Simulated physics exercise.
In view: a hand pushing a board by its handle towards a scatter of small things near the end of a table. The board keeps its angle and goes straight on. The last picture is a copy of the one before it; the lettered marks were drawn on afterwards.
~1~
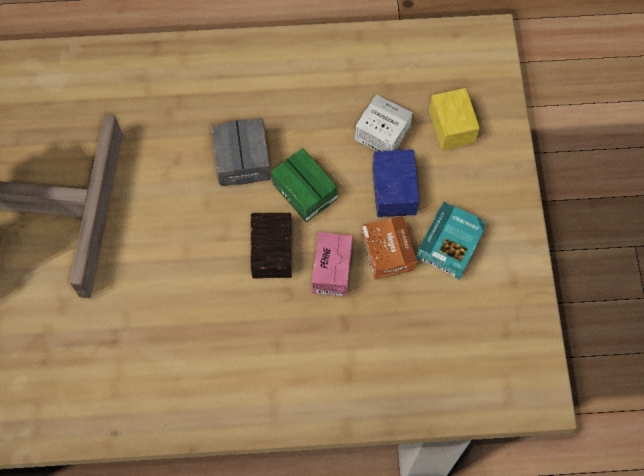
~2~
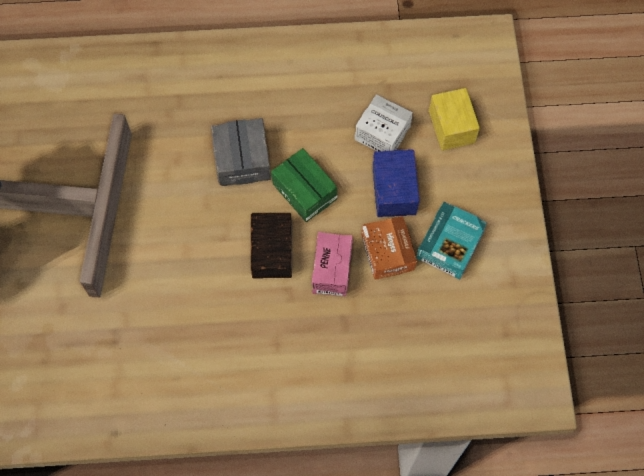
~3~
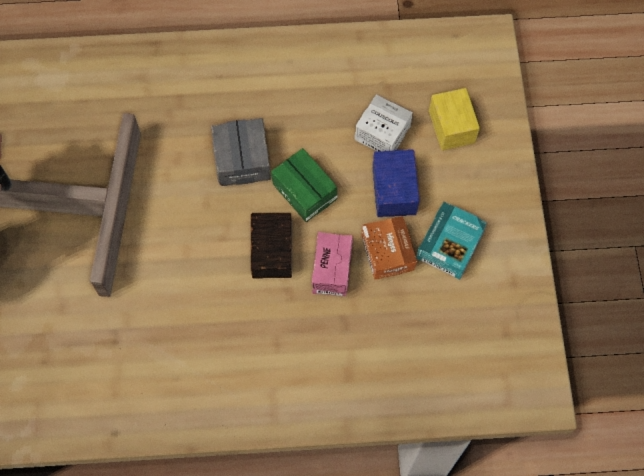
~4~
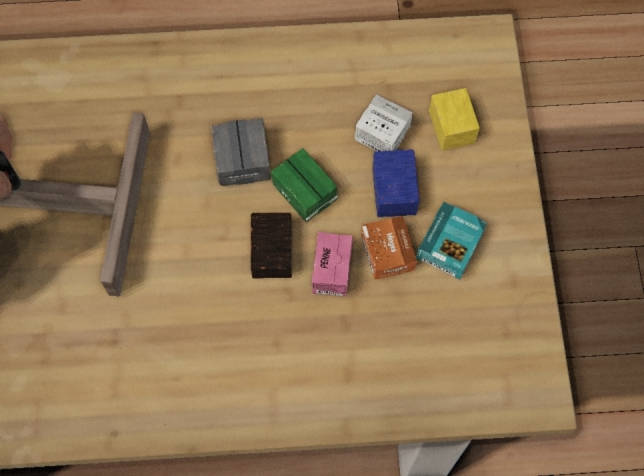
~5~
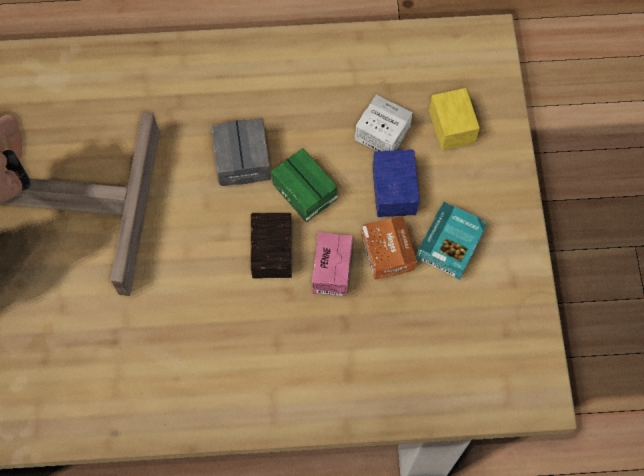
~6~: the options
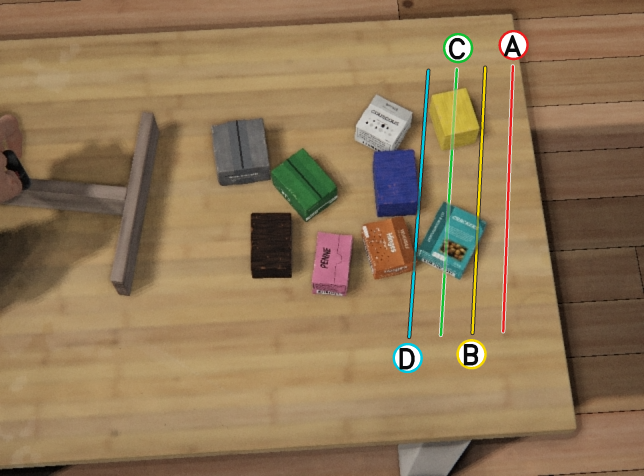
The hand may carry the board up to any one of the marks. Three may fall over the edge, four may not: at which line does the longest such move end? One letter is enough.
No farther than C.
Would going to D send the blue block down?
No.
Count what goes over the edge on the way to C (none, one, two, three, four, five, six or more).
In all, two.
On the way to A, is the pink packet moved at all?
Yes.
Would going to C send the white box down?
By then, no.
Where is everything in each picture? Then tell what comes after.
In the first frame, yellow block (454, 120); white box (383, 127); pink packet (332, 264).
In the second frame, board (103, 195); green box (305, 185).
In the third frame, board (112, 195); grey box (241, 152).
In the fourth frame, board (123, 194); turquoise packet (452, 240).
In the fifth frame, board (133, 194); yellow block (454, 120); white box (383, 127); pink packet (332, 264).
On the marked copy, A at (508, 192); B at (479, 193); C at (449, 195); D at (419, 197).
Taking C. A third of the way, board (247, 187); grey box (287, 152); green box (329, 198).
Two thirds of the way, board (361, 181); turquoise packet (506, 242); yellow block (484, 114).
When it is over, board (448, 176); yellow block over the edge; turquoise packet over the edge; two fallen.
As for the rest, A drops eight; B drops five; D is within the limit but short.
